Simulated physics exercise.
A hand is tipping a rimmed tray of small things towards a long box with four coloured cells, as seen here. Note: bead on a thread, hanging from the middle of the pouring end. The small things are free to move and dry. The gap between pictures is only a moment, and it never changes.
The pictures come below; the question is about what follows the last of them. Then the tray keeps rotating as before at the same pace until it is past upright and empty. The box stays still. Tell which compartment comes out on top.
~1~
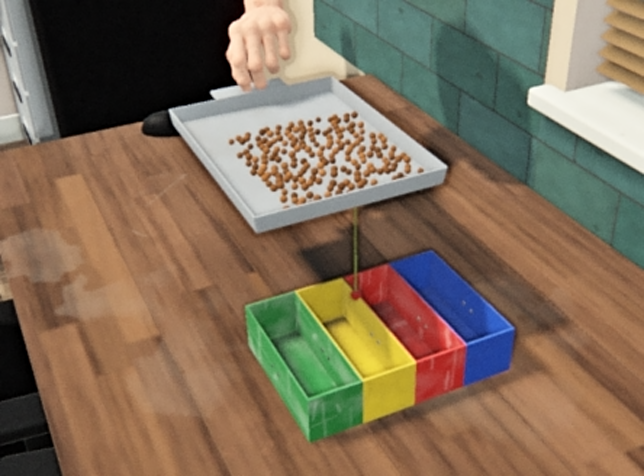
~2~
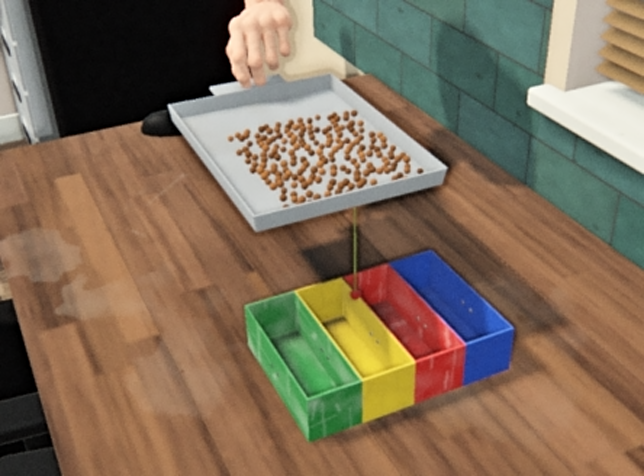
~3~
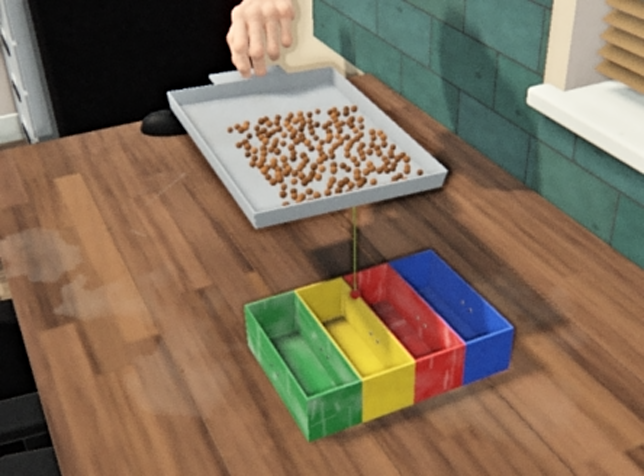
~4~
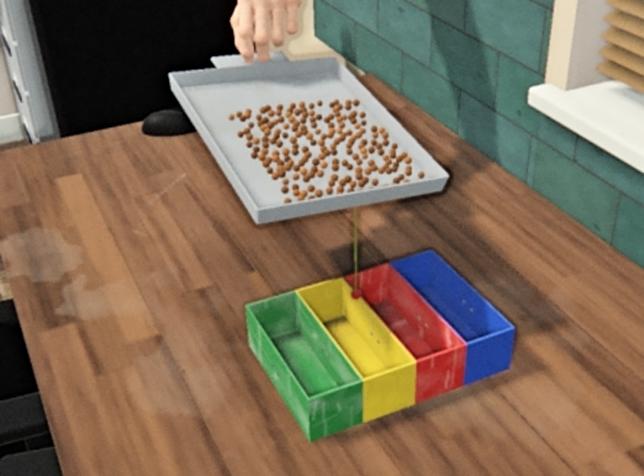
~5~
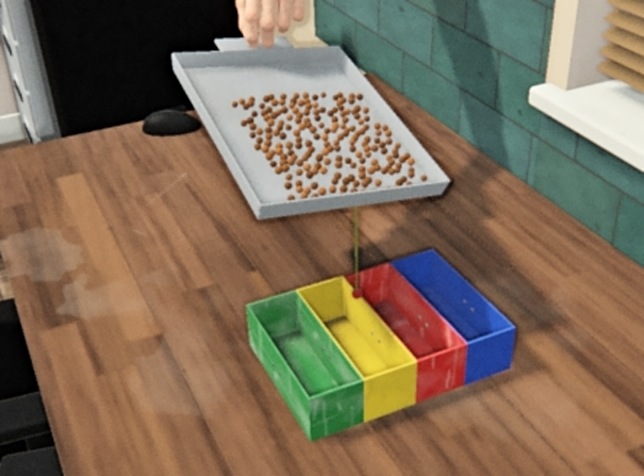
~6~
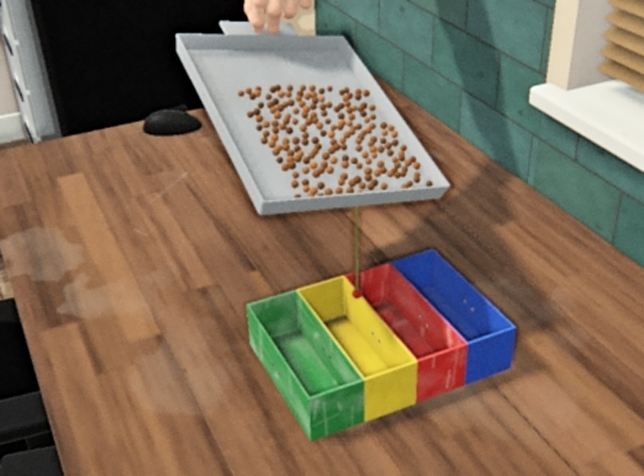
It is blue that comes out on top.
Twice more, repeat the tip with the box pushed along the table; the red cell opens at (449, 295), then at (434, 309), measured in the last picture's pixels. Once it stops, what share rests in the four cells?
About 100 in a hundred, then about 90 in a hundred.
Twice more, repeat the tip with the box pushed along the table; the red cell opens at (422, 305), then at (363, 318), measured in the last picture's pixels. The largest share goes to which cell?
Taking the two placings in order, you'd get that red cell and then the cell in blue.
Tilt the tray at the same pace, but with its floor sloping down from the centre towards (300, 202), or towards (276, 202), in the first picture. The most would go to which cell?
First: The cell in green, second: The cell in green.
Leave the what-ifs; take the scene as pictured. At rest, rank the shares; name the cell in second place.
Second place goes to that red cell.
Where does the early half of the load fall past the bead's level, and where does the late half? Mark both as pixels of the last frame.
I'd put it at roughly (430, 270), and after that at roughly (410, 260).
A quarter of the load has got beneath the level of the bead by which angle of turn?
Roughly 95 degrees of tilt.
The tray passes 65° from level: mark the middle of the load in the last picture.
The middle of the pieces sits at roughly (400, 169).
Shortly afterwards, tray tipped steeply; all but a few on the tray; only a few in the blue cell; only a few falling or outside the box.
Next, tray tipped past a quarter turn; near a quarter on the tray; near two thirds in the blue cell; a little in the red cell; a little falling or outside the box.
Some moments later, tray tipped past a quarter turn; the bulk in the blue cell; a little in the red cell; only a few falling or outside the box.
In the end, tray tipped past a quarter turn; the bulk in the blue cell; a little in the red cell; none at all in the green cell; none at all in the yellow cell; only a few outside the box.
